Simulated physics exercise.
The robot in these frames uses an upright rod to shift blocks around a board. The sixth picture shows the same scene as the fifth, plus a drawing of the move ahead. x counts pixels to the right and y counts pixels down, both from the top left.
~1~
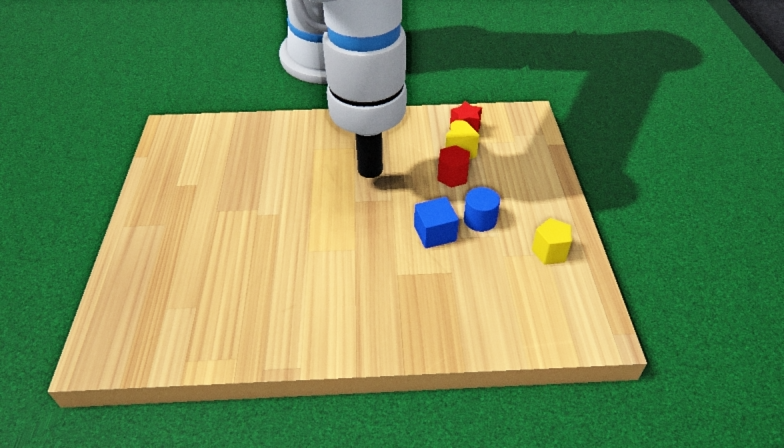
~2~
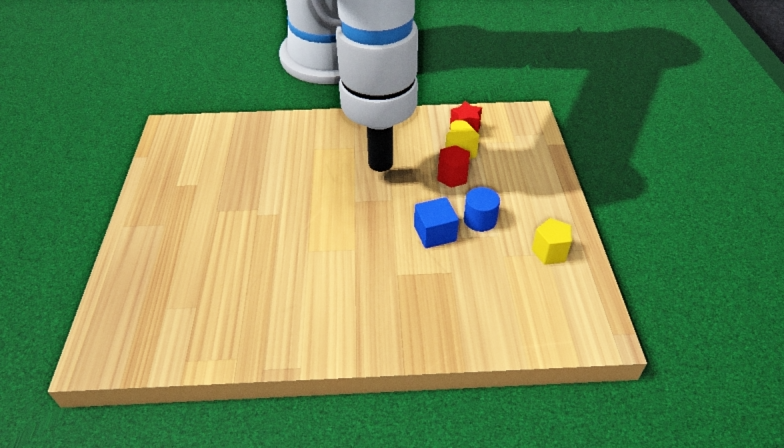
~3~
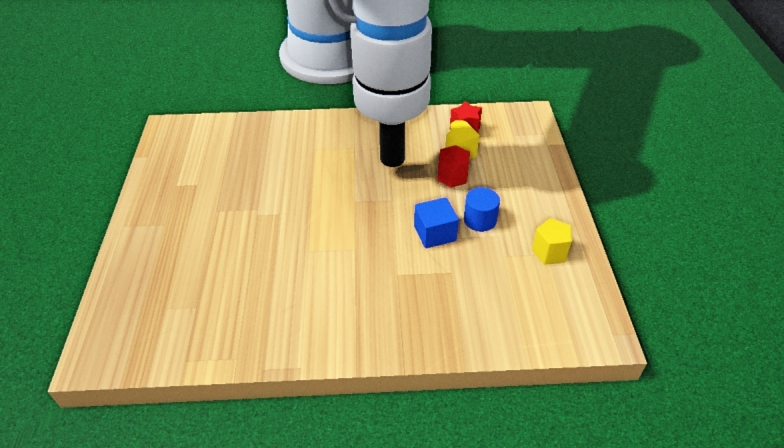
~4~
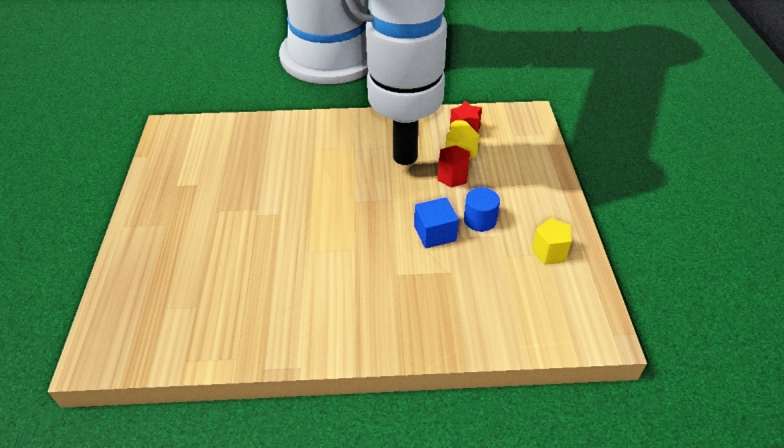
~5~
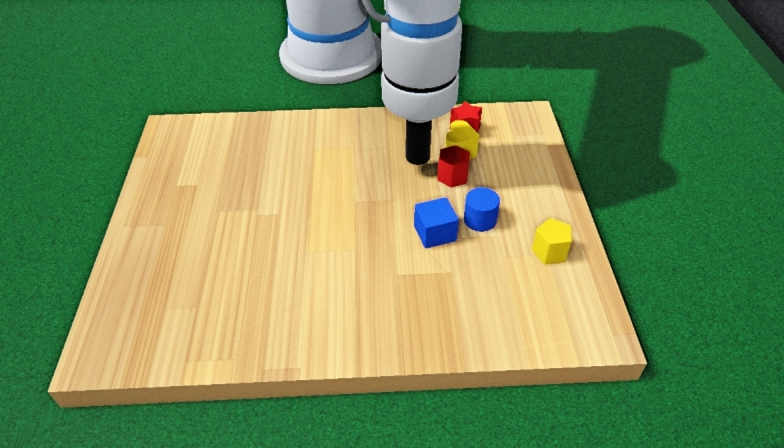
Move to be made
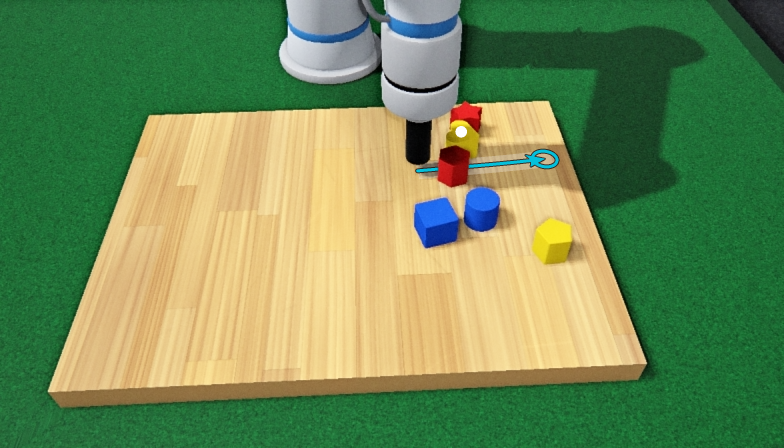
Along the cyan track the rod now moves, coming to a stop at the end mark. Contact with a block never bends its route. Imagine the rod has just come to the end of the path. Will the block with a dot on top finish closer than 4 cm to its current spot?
Answer: Yes.
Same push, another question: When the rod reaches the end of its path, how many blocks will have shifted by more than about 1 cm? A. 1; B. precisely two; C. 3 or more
The one that fits is B, precisely two.
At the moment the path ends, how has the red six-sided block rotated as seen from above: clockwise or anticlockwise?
From the top: Clockwise.
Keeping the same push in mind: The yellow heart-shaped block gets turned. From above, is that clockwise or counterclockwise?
The block turns counter-clockwise.
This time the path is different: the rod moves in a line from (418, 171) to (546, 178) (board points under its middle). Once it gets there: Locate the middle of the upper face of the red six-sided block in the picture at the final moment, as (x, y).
The point I'd pick in the picture is (549, 176).
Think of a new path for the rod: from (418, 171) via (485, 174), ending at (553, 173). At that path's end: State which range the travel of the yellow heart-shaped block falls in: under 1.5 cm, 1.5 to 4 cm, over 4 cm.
My prediction: Under 1.5 cm.
The line goes from (418, 171) directly to (545, 159); the dot is on the yellow heart-shaped block.
On the path given first. One third of the way, rod (463, 154); red six-sided block (483, 160), turned 55° clockwise; yellow heart-shaped block (471, 127), turned 30° anticlockwise.
Two thirds of the way, rod (506, 150); red six-sided block (499, 162), turned 105° clockwise; yellow heart-shaped block (481, 126), turned 85° anticlockwise.
At the end, rod (548, 146); red six-sided block (499, 162), turned 105° clockwise; yellow heart-shaped block (481, 126), turned 85° anticlockwise; red star unmoved.
